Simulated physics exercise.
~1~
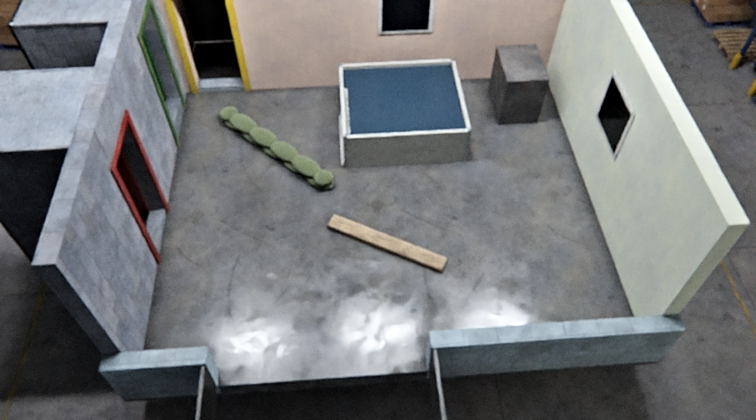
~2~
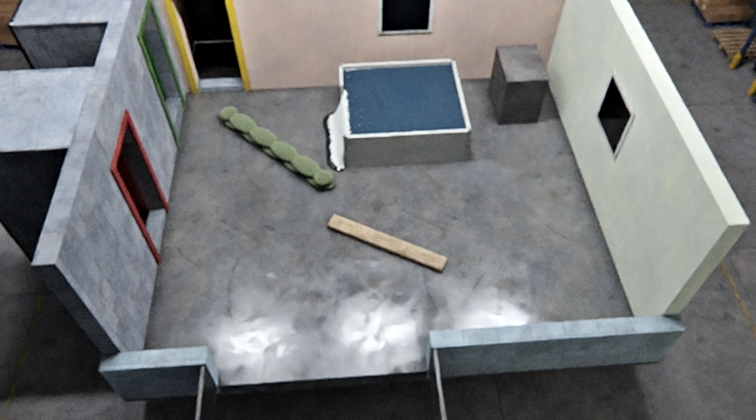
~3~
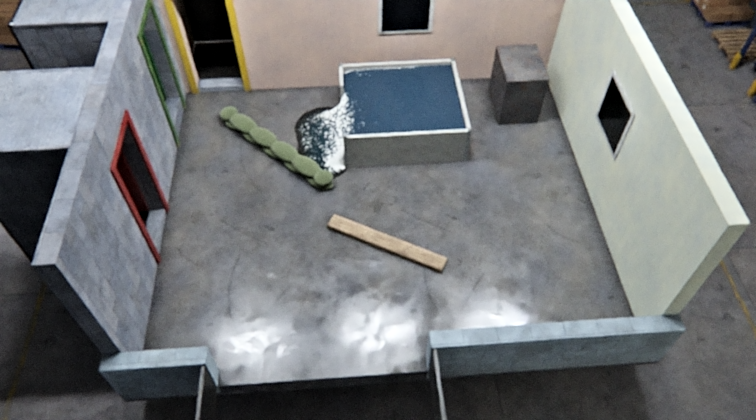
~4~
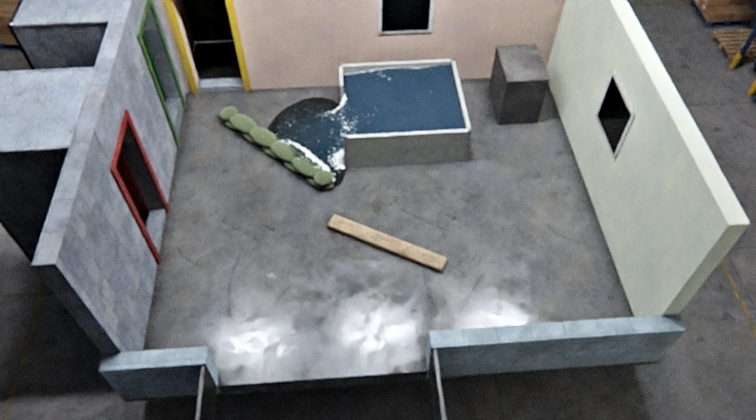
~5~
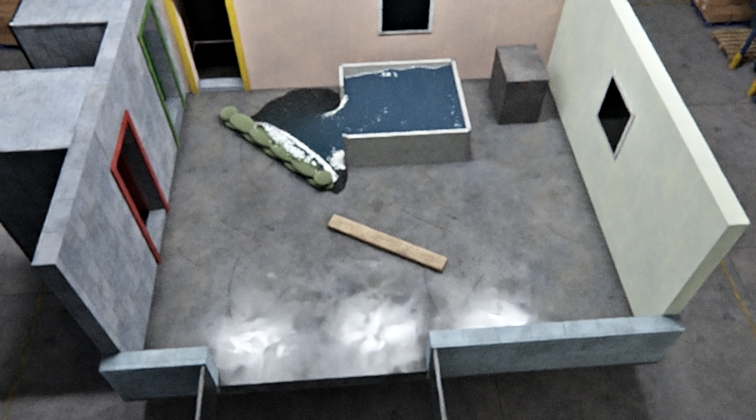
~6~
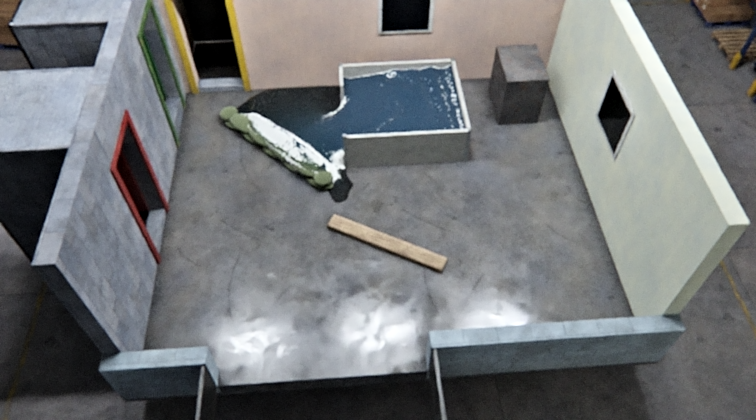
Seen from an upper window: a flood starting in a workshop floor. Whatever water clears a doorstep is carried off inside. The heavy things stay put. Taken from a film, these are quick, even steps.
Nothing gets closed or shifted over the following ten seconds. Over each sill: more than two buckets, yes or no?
Yellow door: Yes, more; red door: No, not more; green door: No, not more.
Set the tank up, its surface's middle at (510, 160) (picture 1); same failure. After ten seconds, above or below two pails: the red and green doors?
So here's how it goes: Red clears the threshold, and green comes up short.
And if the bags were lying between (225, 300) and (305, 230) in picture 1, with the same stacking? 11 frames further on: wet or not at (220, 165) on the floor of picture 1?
There: Awash.
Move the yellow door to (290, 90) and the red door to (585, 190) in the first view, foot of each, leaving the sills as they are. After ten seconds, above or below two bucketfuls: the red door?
The red door falls short.
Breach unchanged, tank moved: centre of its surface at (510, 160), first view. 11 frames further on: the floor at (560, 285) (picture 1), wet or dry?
At that place: Free of water.
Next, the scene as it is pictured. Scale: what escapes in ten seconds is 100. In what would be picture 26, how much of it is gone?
About 30 per cent.
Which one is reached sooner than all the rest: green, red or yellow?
It would be the door marked yellow.
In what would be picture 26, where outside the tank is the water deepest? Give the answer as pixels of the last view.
Deepest spot: Near (196, 95).
A moment on, water covers 20 % of the floor; the yellow door under two buckets in, the red door not reached, the green door not reached.
Next, water covers 40 % of the floor; the yellow door far over two buckets in, the red door wet at the sill, nothing in, the green door wet at the sill, nothing in.
Then, water covers 50 % of the floor; the yellow door far over two buckets in, the red door wet at the sill, nothing in, the green door wet at the sill, nothing in.
Later, water covers 80 % of the floor; the yellow door far over two buckets in, the red door wet at the sill, nothing in, the green door wet at the sill, nothing in.
In the end, water covers 95 % of the floor; the yellow door far over two buckets in, the red door wet at the sill, nothing in, the green door wet at the sill, nothing in.
